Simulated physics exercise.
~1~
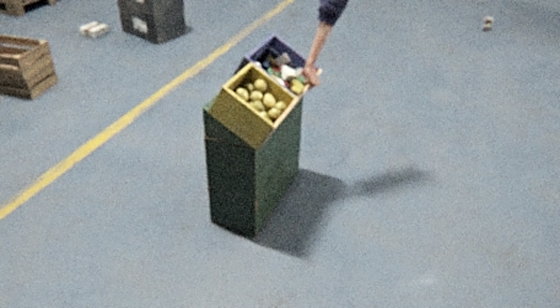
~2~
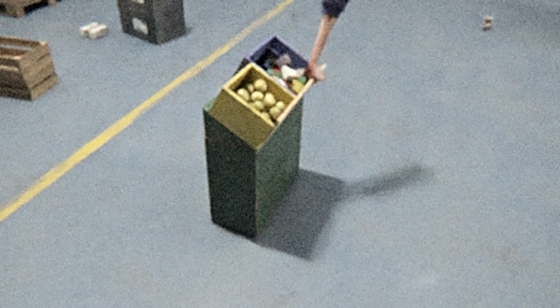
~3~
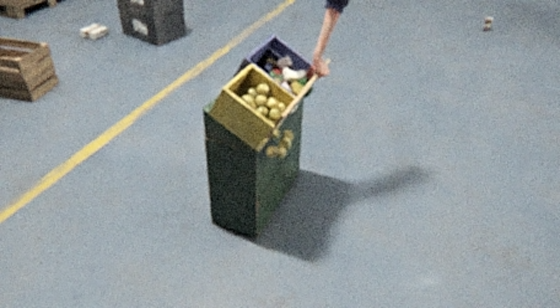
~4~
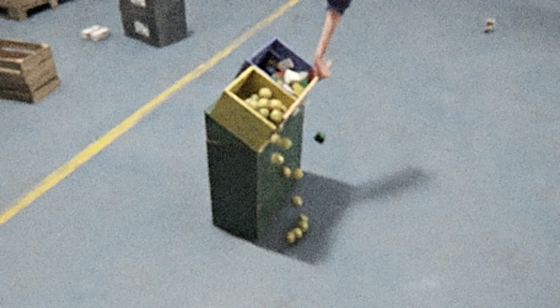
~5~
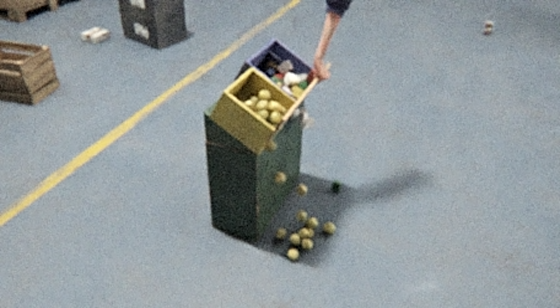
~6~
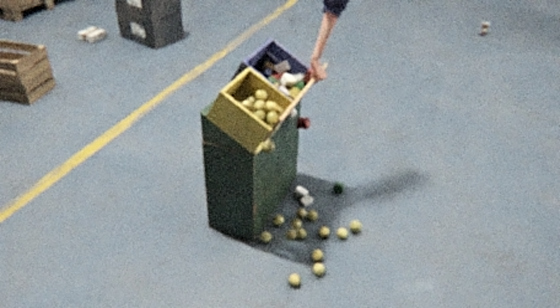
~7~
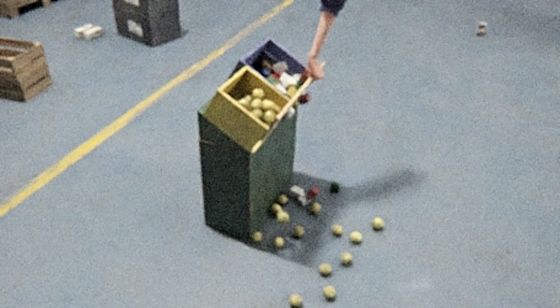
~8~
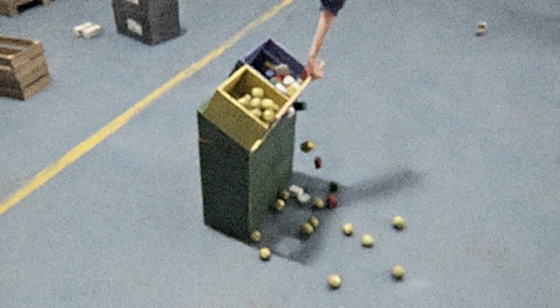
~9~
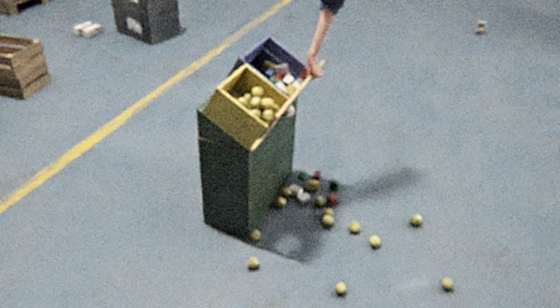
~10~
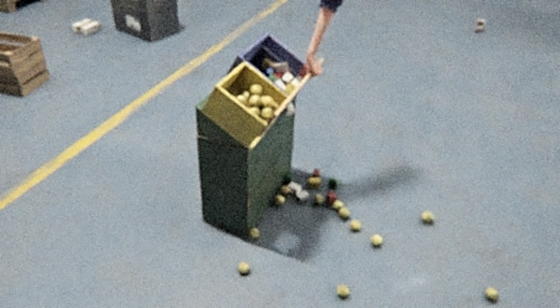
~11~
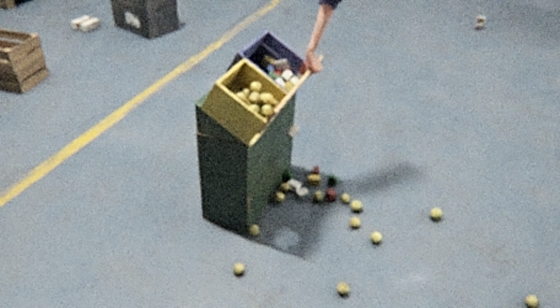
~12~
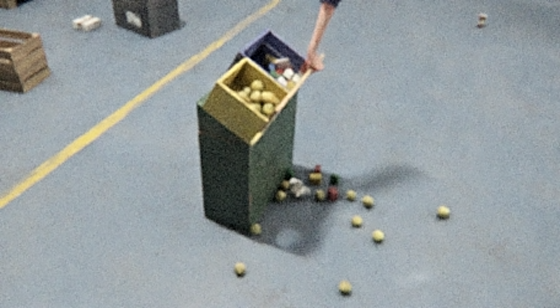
A hand reaching in from the top draws up a sliding gate at the right-hand end of two tilted bins, one blue and one yellow, on a tall dark green stand. Yellow apples start dropping from the yellow bin, falling down the side of the stand onto the blue-grey floor. More follow, bouncing and rolling out to the right and toward the viewer. Small toy bricks then tumble from the blue bin and gather in a little heap near the base. The flow stops, leaving apples scattered across the floor and both bins still partly filled.
